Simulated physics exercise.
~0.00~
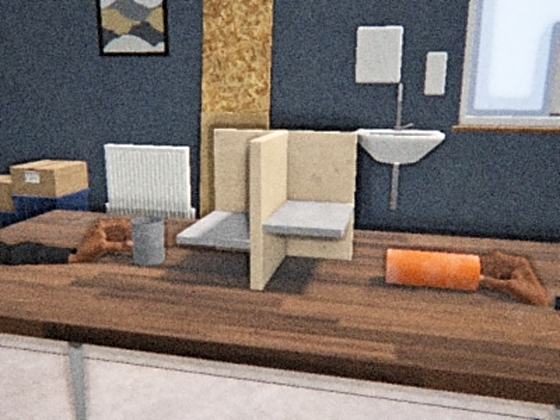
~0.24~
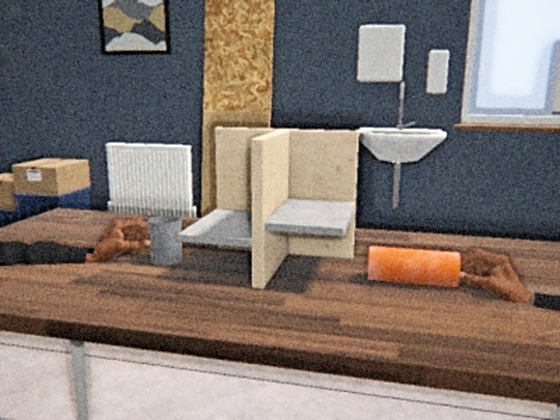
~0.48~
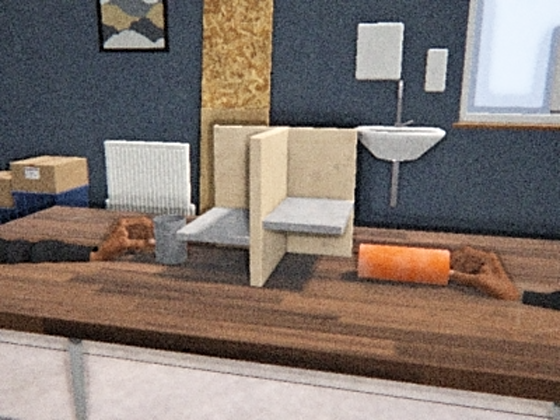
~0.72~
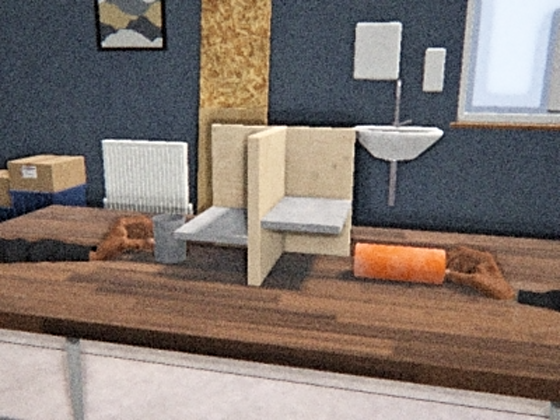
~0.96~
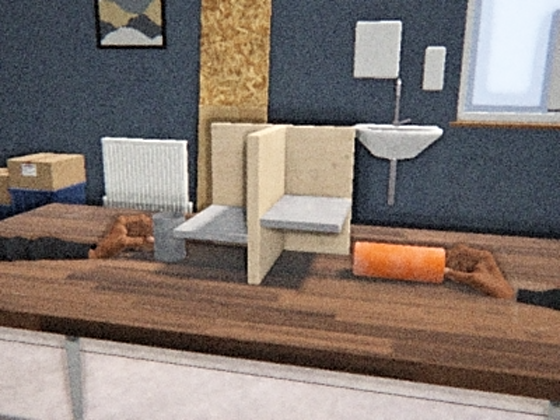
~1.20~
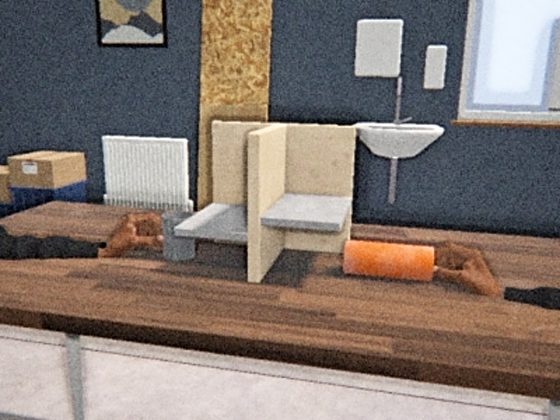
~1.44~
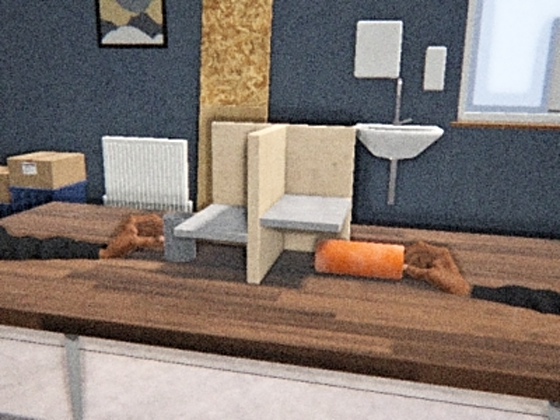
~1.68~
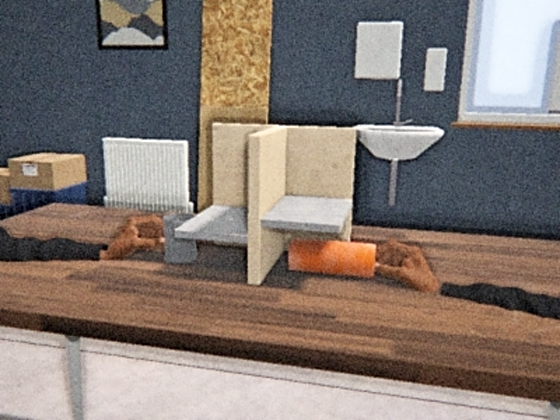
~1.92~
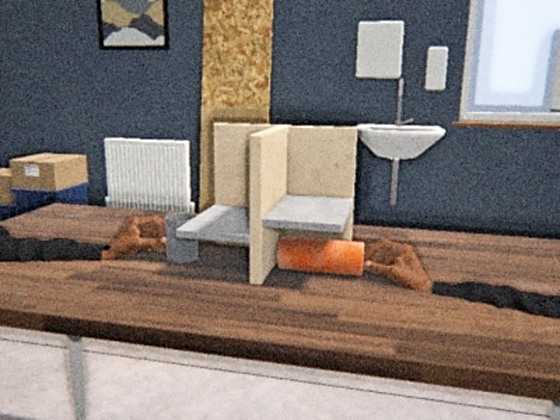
Two hands pushed an orange candle lying on its side and an upright grey beaker inward toward a two-sided shelf on a wooden table; the beaker stopped against the left ledge, too tall to fit, while the candle slid in beneath the right one.
